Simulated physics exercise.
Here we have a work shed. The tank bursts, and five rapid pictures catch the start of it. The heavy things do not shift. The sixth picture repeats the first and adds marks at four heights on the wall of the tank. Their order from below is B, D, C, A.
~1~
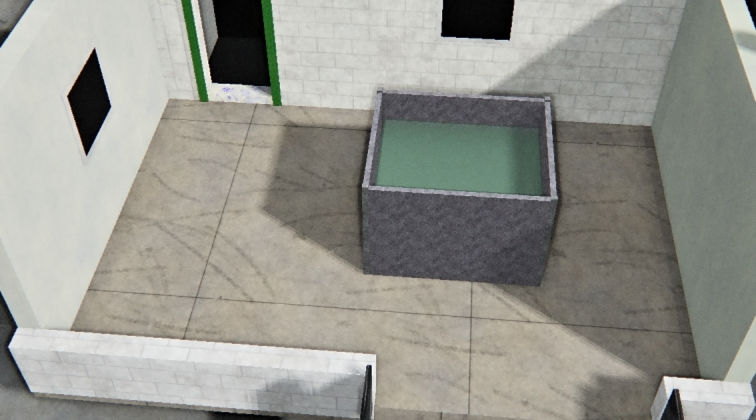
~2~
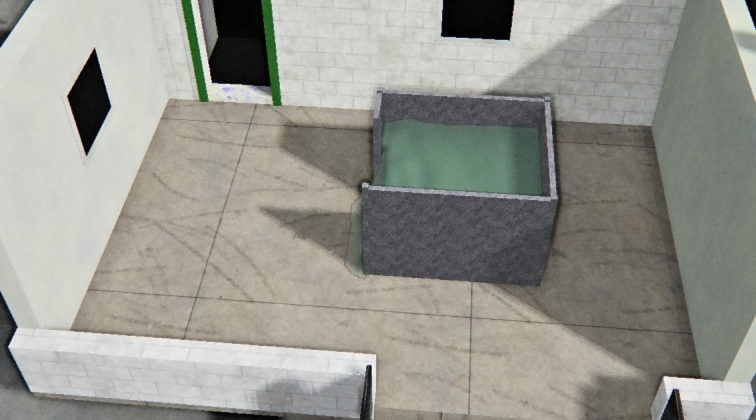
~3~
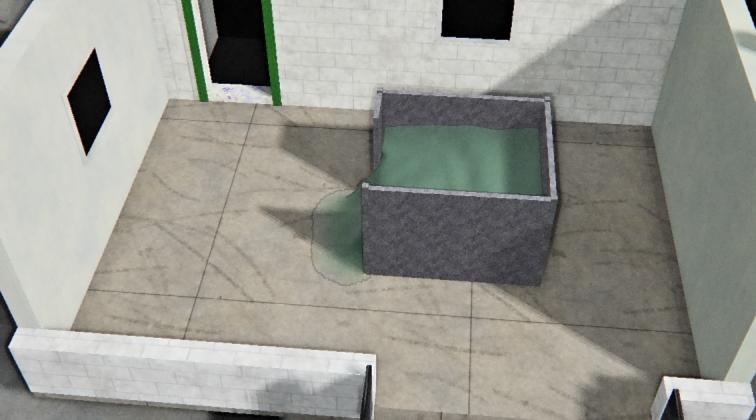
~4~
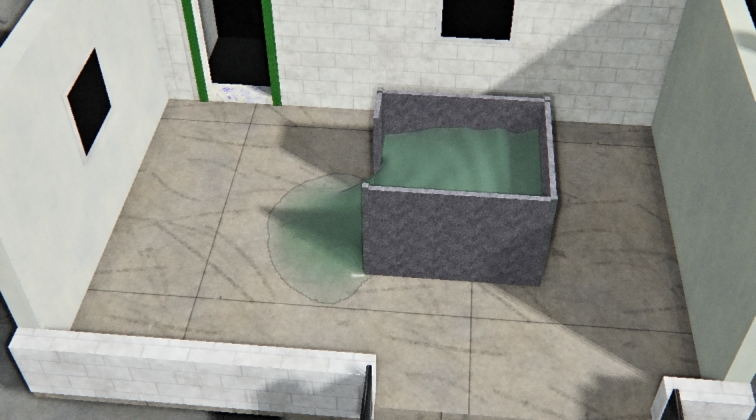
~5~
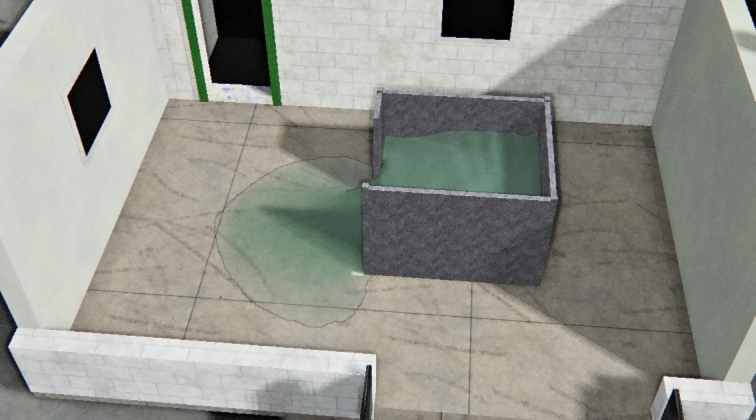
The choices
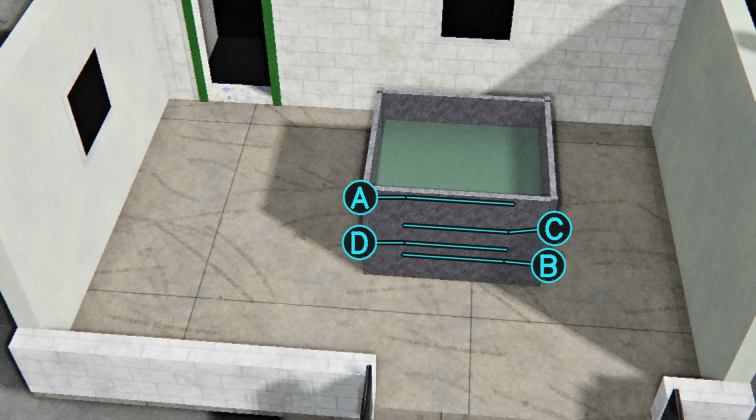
The clip opens on a walled yard with a green-framed doorway, where a dark, square-cornered tank holds still greenish water. The tank's left side opens and water pours out onto the floor, spreading leftward in a widening rounded sheet while the level inside drops a little.
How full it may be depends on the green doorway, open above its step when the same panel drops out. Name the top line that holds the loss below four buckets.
I would pick line D.
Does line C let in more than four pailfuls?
Yes, that goes wrong.
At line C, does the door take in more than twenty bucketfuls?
No, less.
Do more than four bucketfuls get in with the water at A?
Yes, that goes wrong.
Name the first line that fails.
Here it is line C.
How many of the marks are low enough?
Two.
In cyan, A at (458, 200); B at (453, 258); C at (456, 228); D at (454, 246); from the bottom up B, D, C, A.
With A, dozens of bucketfuls pour in.
With B, nothing gets over.
With C, about 10 bucketfuls get in.
With D, a bucket or two gets in.
